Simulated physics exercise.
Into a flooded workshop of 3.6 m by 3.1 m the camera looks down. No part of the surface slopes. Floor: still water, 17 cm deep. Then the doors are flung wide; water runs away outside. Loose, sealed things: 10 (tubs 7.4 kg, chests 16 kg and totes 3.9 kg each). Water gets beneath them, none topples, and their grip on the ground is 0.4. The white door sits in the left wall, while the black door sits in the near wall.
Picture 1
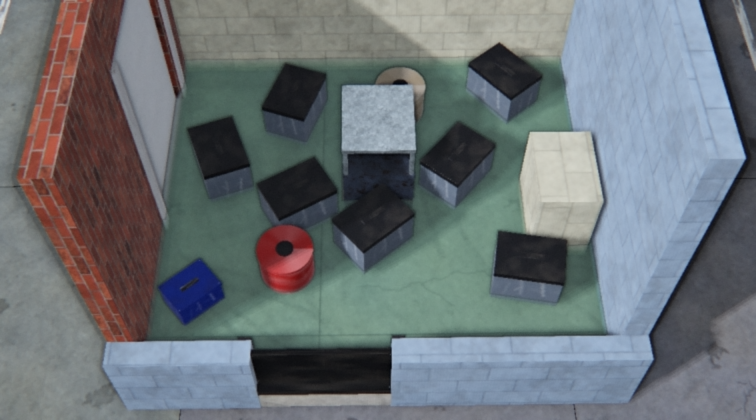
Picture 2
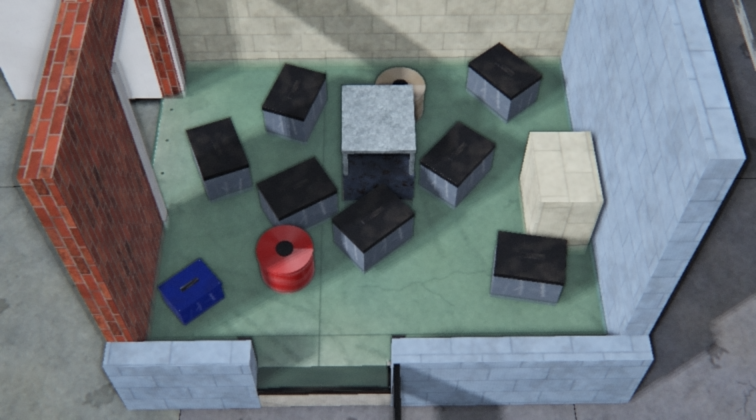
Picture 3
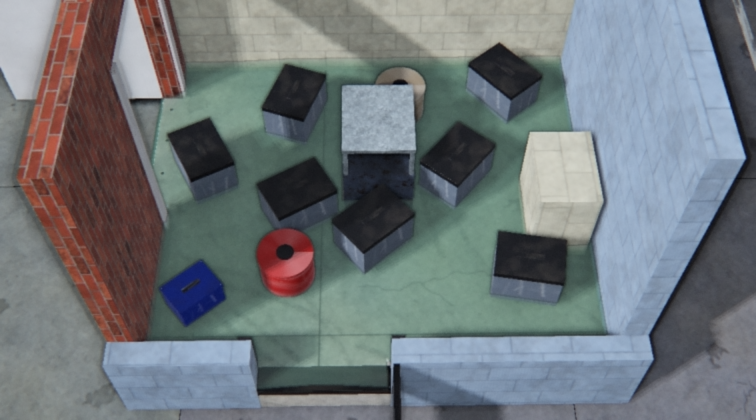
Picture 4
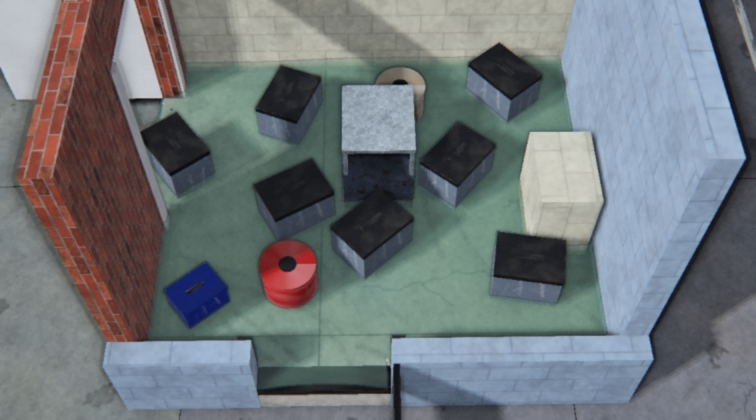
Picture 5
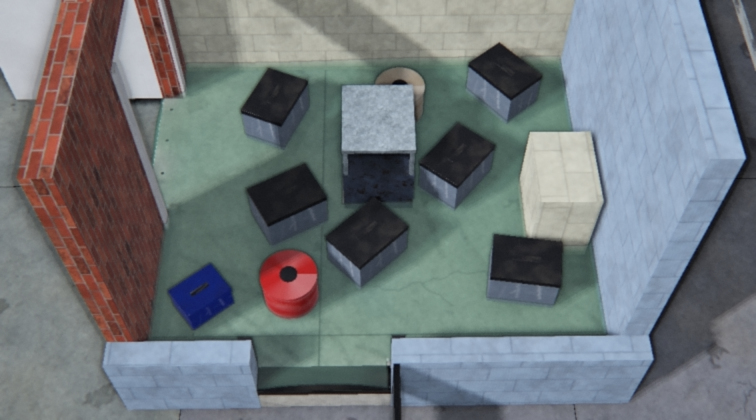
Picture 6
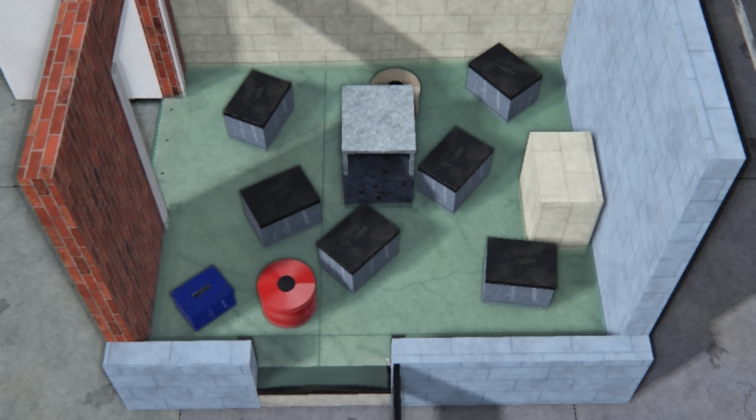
Walled workshop with a wet green floor, both doors swinging open, one dark-topped chest sliding out left, other objects shifting slightly.
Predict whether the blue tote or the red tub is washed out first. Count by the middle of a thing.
The red one is washed out first.
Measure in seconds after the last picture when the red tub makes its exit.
2.5 s.
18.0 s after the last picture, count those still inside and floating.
Count: 1.
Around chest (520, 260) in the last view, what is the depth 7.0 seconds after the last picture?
I'd say some 4 cm.
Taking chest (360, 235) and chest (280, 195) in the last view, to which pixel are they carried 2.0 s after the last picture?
First one near (280, 257), second near (225, 185).
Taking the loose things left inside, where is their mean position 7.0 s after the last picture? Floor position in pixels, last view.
The centre sits near (304, 260).
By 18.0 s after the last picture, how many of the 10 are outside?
Tally: 5.
Then, 2.0 s after the last picture the blue tote is near (186, 296), 0.1 m from its start, afloat; the red tub is near (284, 344), 0.8 m from its start, afloat; 2 of 10 are out; 8 afloat.
Then, 7.0 s after the last picture the blue tote is near (188, 282), 0.1 m from its start, afloat; the red tub has gone out (2.3 s after the last picture); 5 of 10 are out; 1 afloat.
Then, 14.0 s after the last picture the blue tote is near (194, 284), 0.1 m from its start, afloat; the red tub has gone out (2.3 s after the last picture); 5 of 10 are out; 1 afloat.
Then, 18.0 s after the last picture the blue tote is near (192, 268), 0.2 m from its start, afloat; the red tub has gone out (2.3 s after the last picture); 5 of 10 are out; 1 afloat.
